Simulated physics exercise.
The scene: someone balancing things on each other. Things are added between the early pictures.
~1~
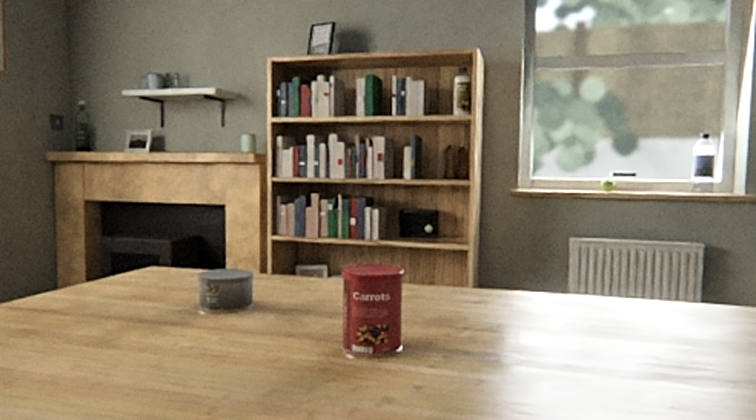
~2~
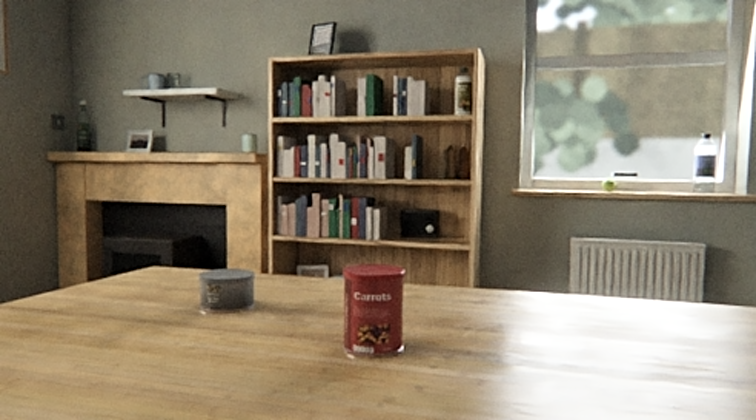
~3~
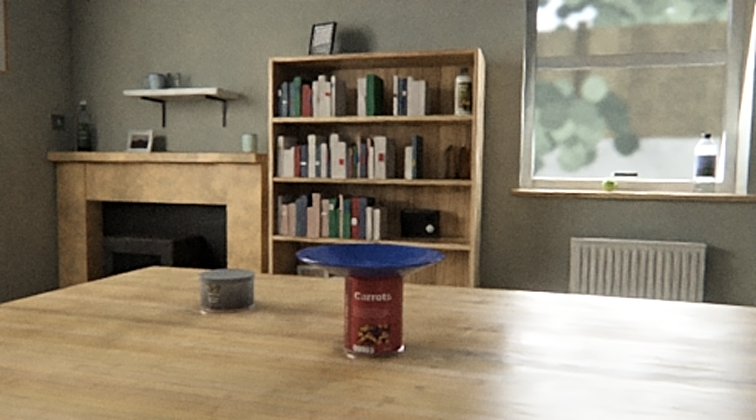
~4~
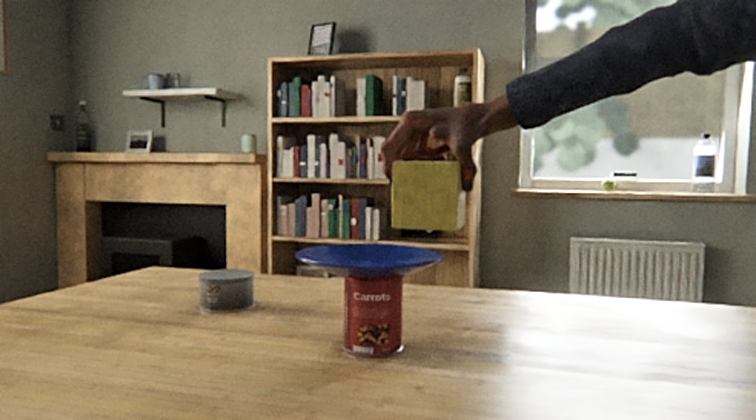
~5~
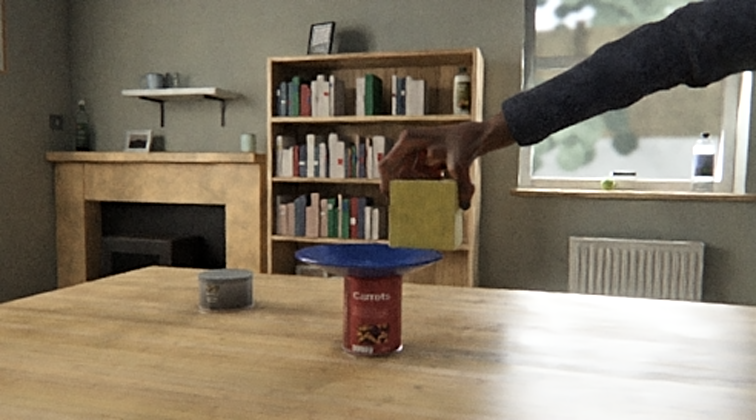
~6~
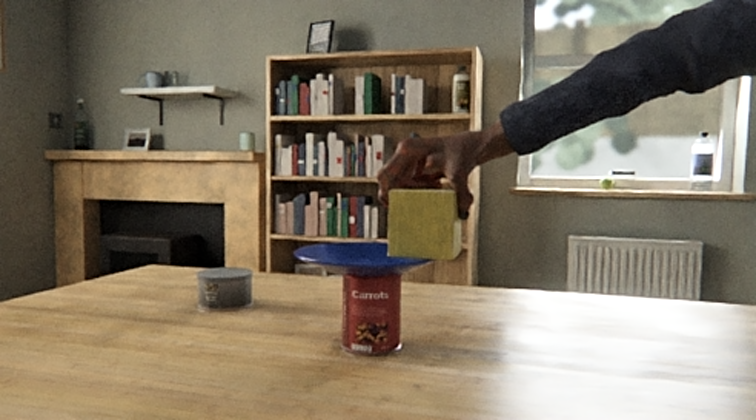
A hand lowering a yellow block onto the right side of a blue plate on a red tin, grey tub to the left.
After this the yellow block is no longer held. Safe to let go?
As it turns out, it holds.
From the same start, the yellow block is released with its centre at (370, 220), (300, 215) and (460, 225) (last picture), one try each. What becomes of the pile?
In the first case it holds; in the second case it loses its balance; in the third case it comes apart.
Then, 0.90 s past the last view, nothing moves.
Then, 2.00 s past the last view, yellow block resting near (428, 223).
Finally, all 4 still in place. Final places as the last picture's camera would see them, yellow block near (428, 223). The pile keeps its balance.
